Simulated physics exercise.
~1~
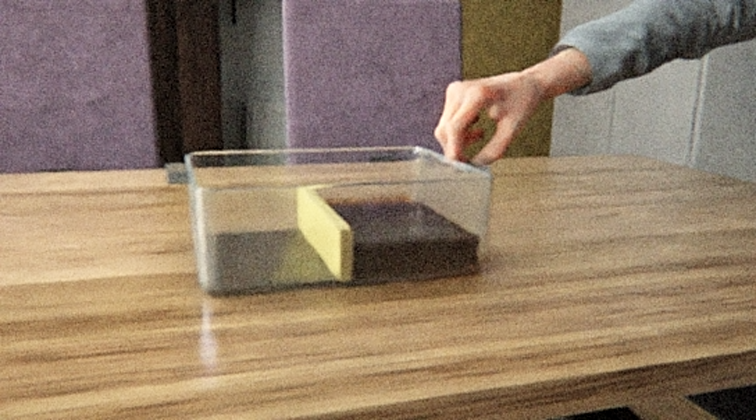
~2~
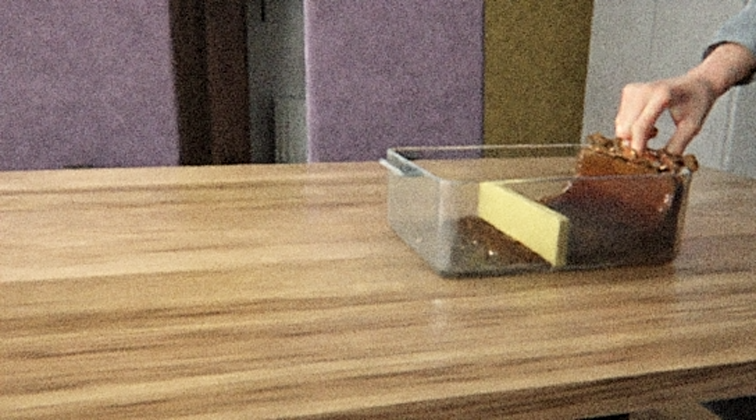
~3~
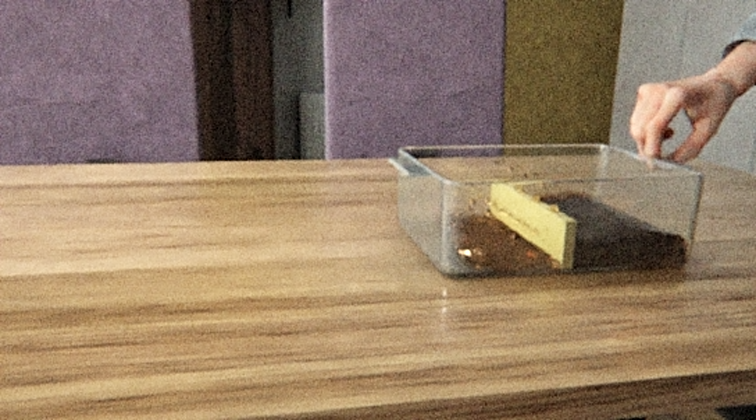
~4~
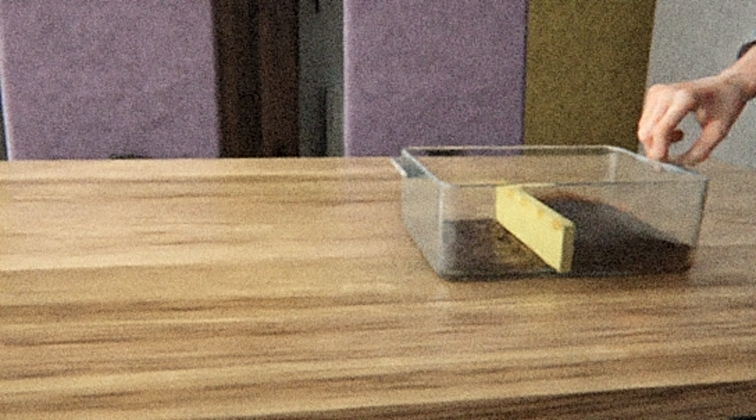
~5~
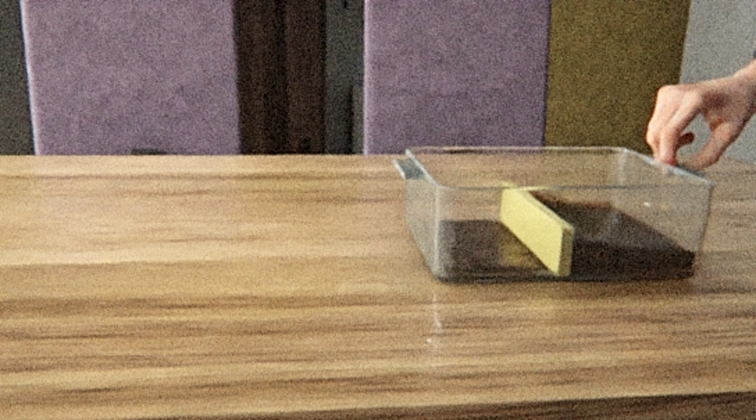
On a wooden table, a hand pulls a divided clear box right, sloshing dark liquid past its yellow divider.
